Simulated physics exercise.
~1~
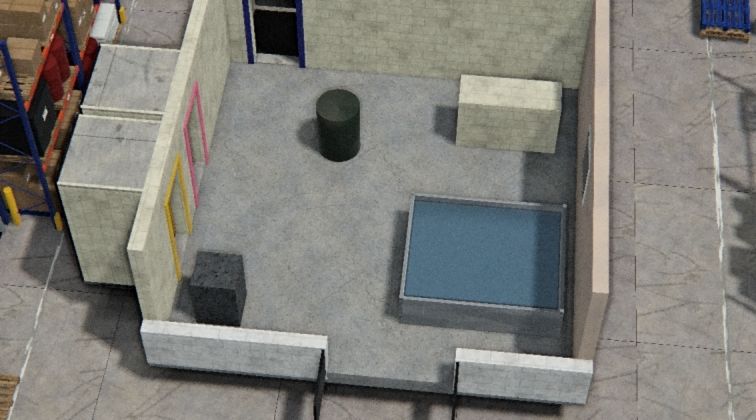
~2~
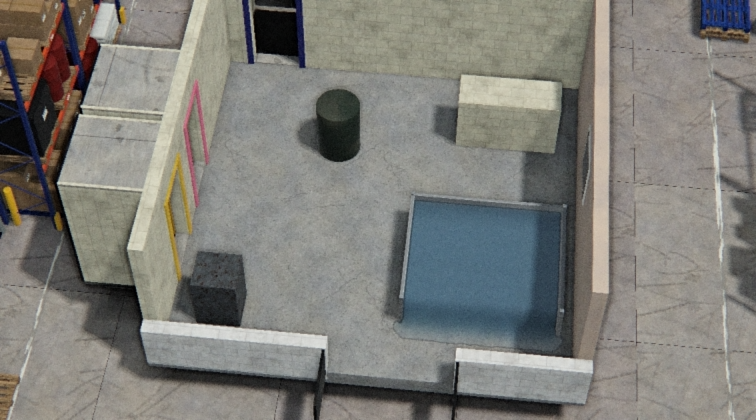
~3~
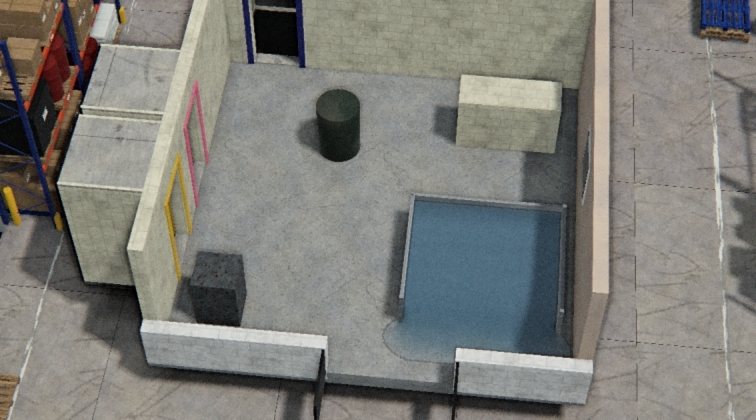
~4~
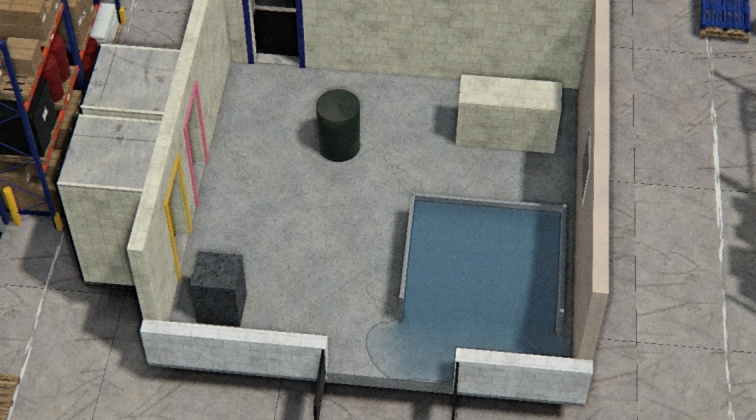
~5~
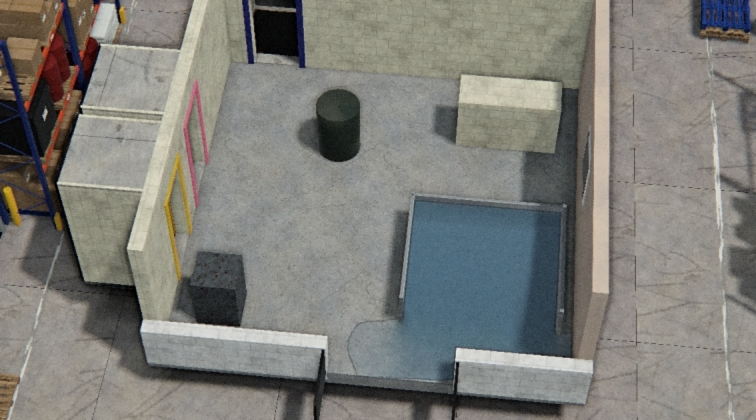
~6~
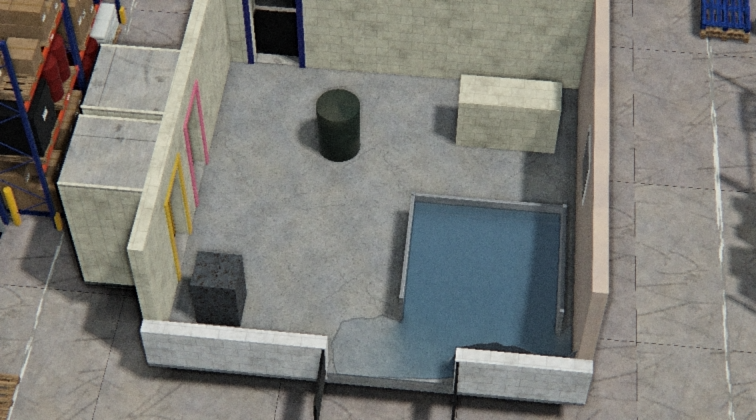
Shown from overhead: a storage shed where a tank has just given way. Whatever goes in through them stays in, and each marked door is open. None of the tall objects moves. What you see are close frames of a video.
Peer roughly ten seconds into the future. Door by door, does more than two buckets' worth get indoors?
In the end the yellow door will respect the limit; the pink door will respect the limit; the blue door will respect the limit.
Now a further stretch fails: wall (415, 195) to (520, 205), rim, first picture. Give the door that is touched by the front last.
Coming last is the yellow-painted one.
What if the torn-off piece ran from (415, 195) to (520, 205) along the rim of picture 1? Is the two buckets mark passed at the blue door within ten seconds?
I reckon the blue door exceeds it.
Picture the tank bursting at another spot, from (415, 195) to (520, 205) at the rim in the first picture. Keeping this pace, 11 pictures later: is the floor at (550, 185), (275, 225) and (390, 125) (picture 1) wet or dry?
Respectively: Drenched, parched and drenched.
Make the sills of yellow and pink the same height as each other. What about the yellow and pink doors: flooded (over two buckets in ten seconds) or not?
Note - yellow door: Does not overflow; pink door: Does not overflow.
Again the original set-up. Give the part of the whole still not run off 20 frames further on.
66 in a hundred.
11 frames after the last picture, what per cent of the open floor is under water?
Near 15 in a hundred.
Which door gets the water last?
The door marked blue.
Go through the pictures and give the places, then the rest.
In the first picture, still water in the tank at (485, 254).
In the second picture, water pours out at (479, 321) and has run to (397, 323).
In the third picture, the front is at (388, 335), out from the gap at (479, 322).
In the fourth picture, water pours out at (479, 322) and has run to a hidden place.
In the fifth picture, the front is at a hidden place, out from the gap at (479, 322).
In the sixth picture, water pours out at (479, 323) and has run to a hidden place.
A moment on, water covers 10 % of the floor; the yellow door not reached, the pink door not reached, the blue door not reached.
Next, water covers 15 % of the floor; the yellow door not reached, the pink door not reached, the blue door not reached.
Then, water covers 30 % of the floor; the yellow door not reached, the pink door not reached, the blue door not reached.
Later, water covers 50 % of the floor; the yellow door wet at the sill, nothing in, the pink door wet at the sill, nothing in, the blue door not reached.
In the end, water covers 80 % of the floor; the yellow door wet at the sill, nothing in, the pink door wet at the sill, nothing in, the blue door wet at the sill, nothing in.
